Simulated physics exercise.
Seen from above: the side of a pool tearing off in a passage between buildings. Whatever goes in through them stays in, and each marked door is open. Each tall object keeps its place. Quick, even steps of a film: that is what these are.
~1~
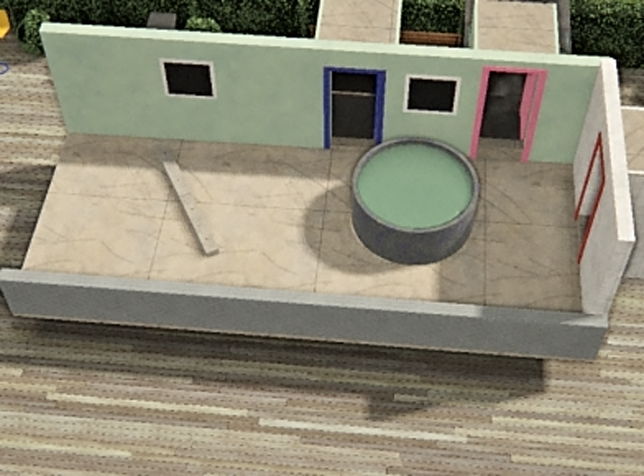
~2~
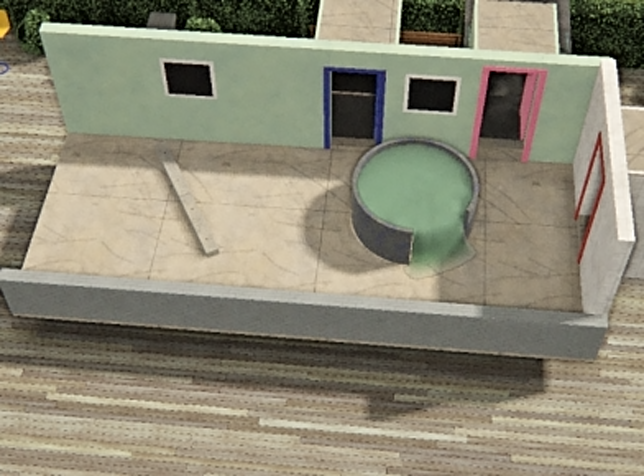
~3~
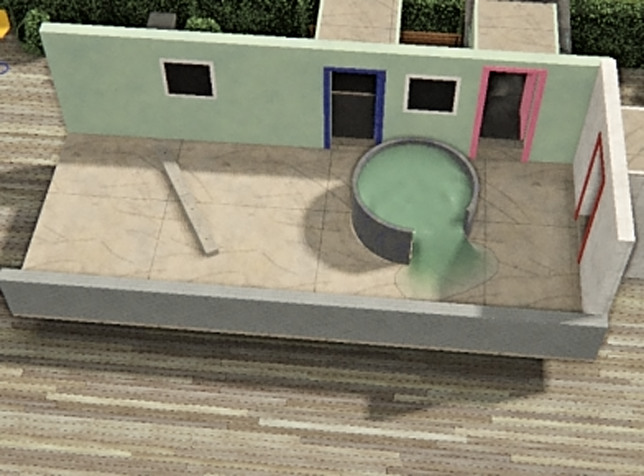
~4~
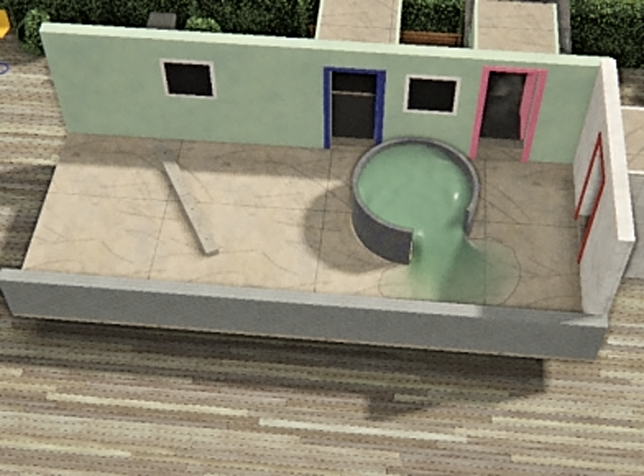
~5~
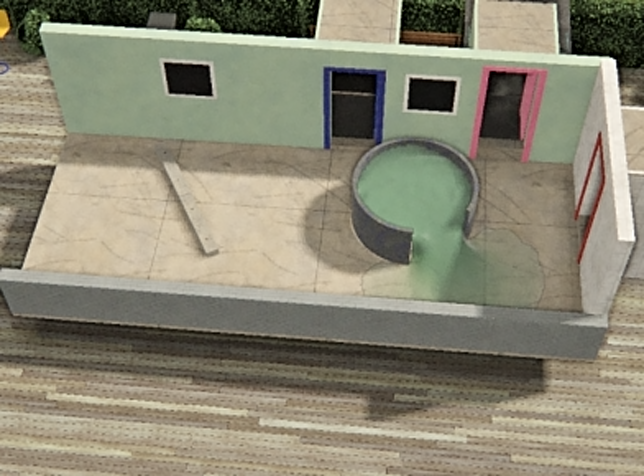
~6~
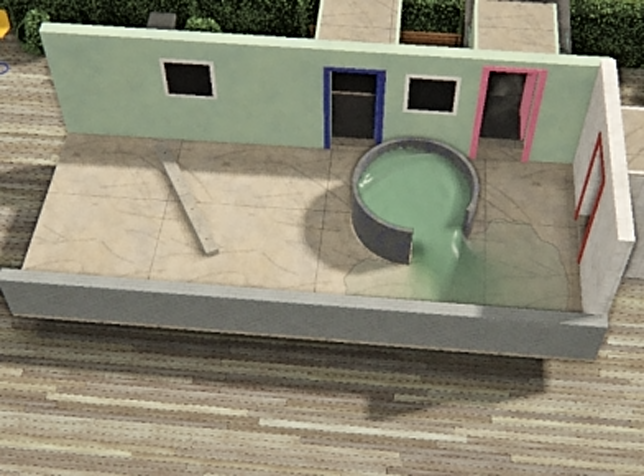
A pale green wall with a blue-framed doorway, a pink-framed doorway and two dark windows backs a tiled passage, seen from above with a low grey wall along the near side. A round grey pool of green water stands right of centre, whole and still, with a pale plank lying to its left. The pool's near right side opens and water pours out, spreading across the tiles toward the low wall and rightward.
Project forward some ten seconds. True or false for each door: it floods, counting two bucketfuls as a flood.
Red door - false; pink door - false; blue door - false.
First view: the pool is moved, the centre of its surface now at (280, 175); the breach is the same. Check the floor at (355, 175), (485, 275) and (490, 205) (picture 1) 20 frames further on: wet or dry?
In order, the three spots end up untouched, waterlogged and waterlogged.
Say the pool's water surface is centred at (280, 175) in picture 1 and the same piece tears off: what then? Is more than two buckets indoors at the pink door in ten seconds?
Then - pink door comes in short.
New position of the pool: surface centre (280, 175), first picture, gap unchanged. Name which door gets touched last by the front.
Answer: The one in blue.
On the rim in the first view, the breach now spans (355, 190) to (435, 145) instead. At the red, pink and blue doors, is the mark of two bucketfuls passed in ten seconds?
Result: Red remains beneath it; pink remains beneath it; blue goes past the limit.
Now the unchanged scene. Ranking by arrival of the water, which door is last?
That's the one in blue.
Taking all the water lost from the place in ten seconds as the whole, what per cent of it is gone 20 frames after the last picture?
It comes to around 0 per cent.
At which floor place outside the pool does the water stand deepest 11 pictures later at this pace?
Look close to (549, 334).
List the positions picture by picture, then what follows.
The pool at (415, 186) is whole and still, in the first picture.
The front is at (472, 251), out from the gap at (440, 248), in the second picture.
Water pours out at (440, 249) and has run to (410, 295), in the third picture.
Water pours out at (440, 250) and has run to (509, 291), in the fourth picture.
The front is at a hidden place, out from the gap at (440, 250), in the fifth picture.
The front is at a hidden place, out from the gap at (440, 250), in the sixth picture.
A moment on, water covers 20 % of the floor; the red door wet at the sill, nothing in, the pink door not reached, the blue door not reached.
Next, water covers 35 % of the floor; the red door wet at the sill, nothing in, the pink door not reached, the blue door not reached.
Then, water covers 65 % of the floor; the red door under two buckets in, the pink door wet at the sill, nothing in, the blue door wet at the sill, nothing in.
Later, water covers 85 % of the floor; the red door under two buckets in, the pink door wet at the sill, nothing in, the blue door under two buckets in.
In the end, water covers 85 % of the floor; the red door under two buckets in, the pink door wet at the sill, nothing in, the blue door under two buckets in.
